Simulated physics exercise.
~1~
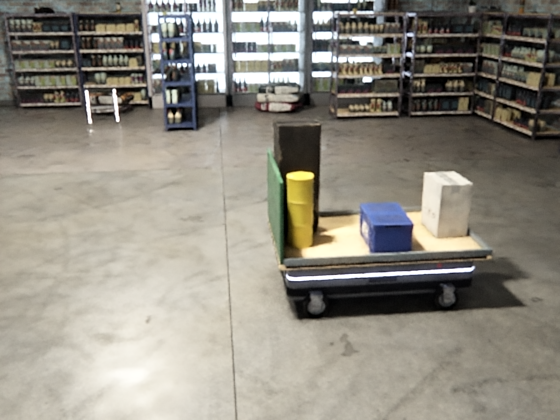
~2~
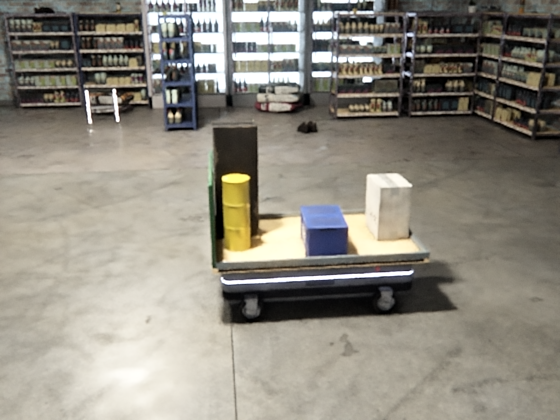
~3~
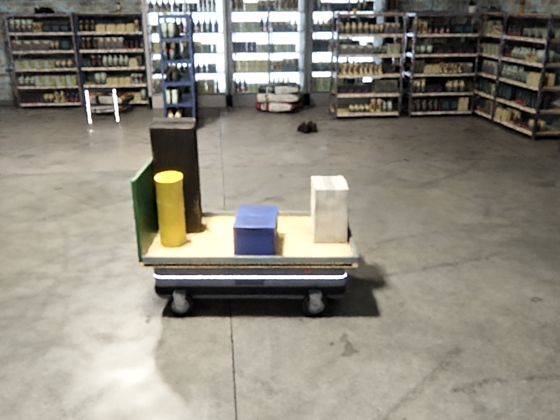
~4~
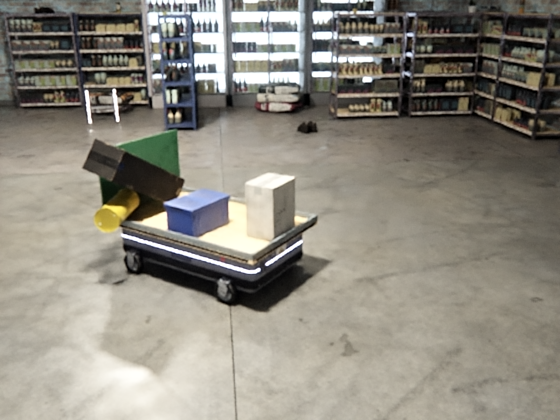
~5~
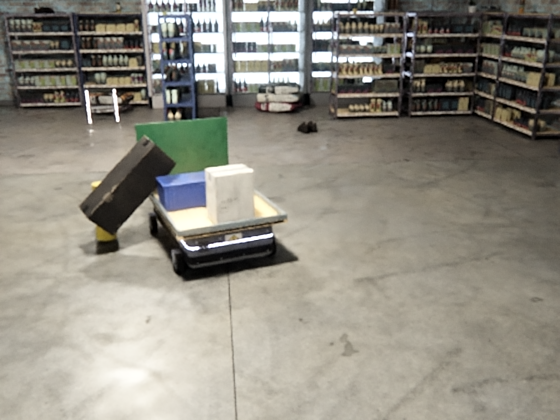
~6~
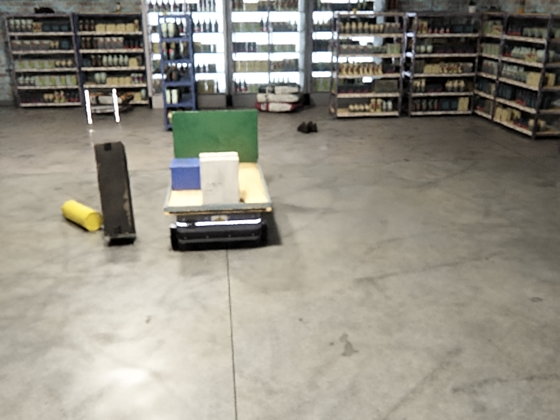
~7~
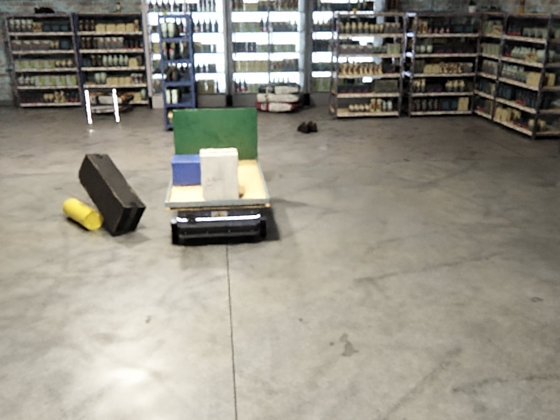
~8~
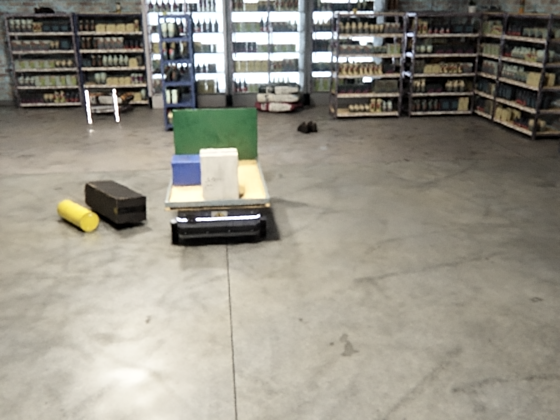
In a warehouse with bottle-filled shelves along the back wall, a low wheeled cart rolls left across the concrete floor, carrying a tall black box, a yellow canister, a blue tote and a white box. As it nears the left side, the canister begins to lean. The cart then swings away from the viewer, and the black box and canister tip over its side. Both drop to the floor on the left, where the black box briefly stands on end before toppling. The cart stops facing the shelves, with the blue tote and white box still aboard.
